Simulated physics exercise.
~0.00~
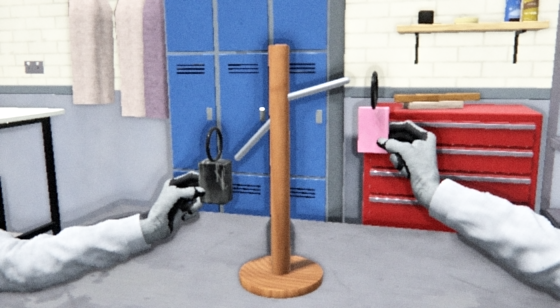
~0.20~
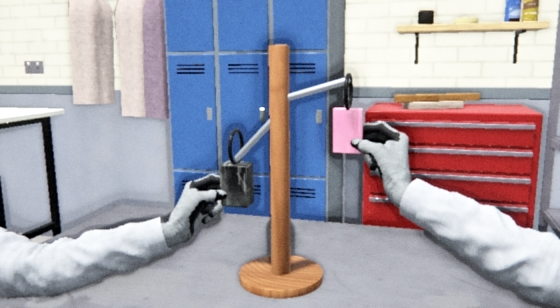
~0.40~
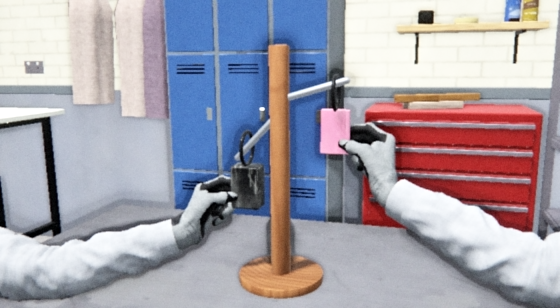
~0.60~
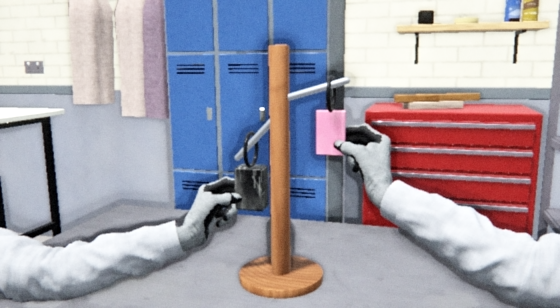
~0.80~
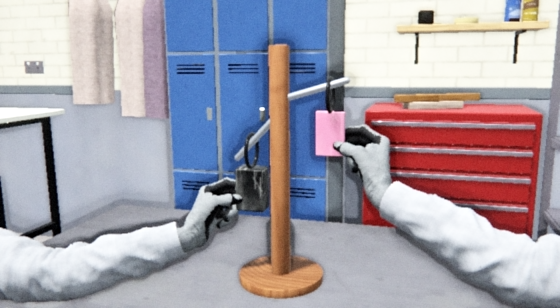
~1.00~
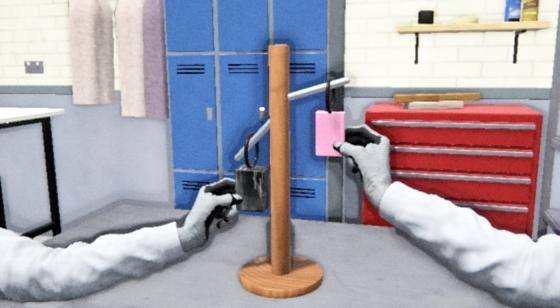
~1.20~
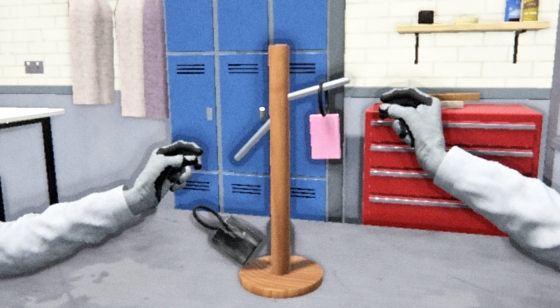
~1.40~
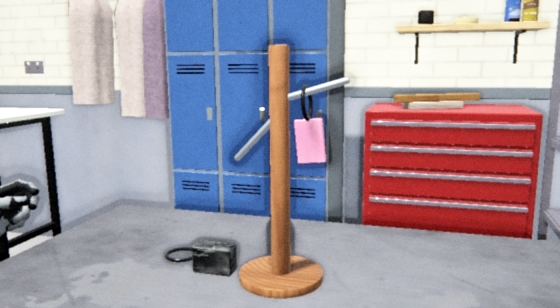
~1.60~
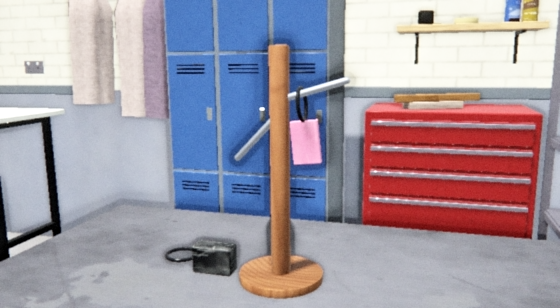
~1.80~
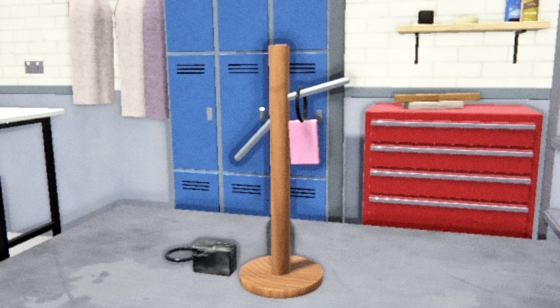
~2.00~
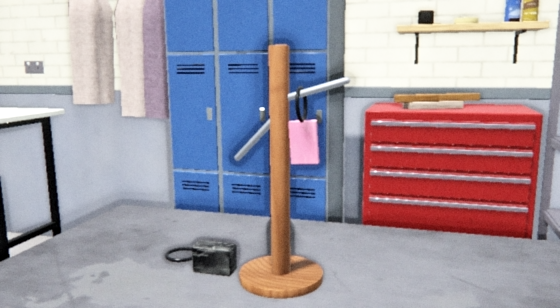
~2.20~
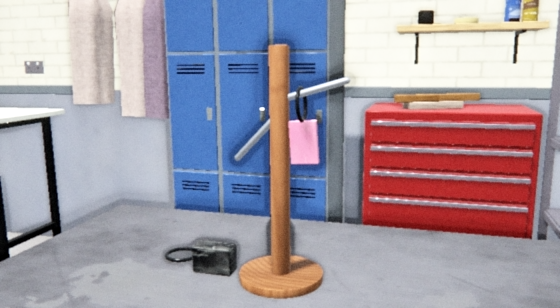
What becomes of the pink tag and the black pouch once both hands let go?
The pink tag stays hanging by its ring from the right side of the bar. The black pouch falls off and ends up lying on the gray surface to the left of the stand.
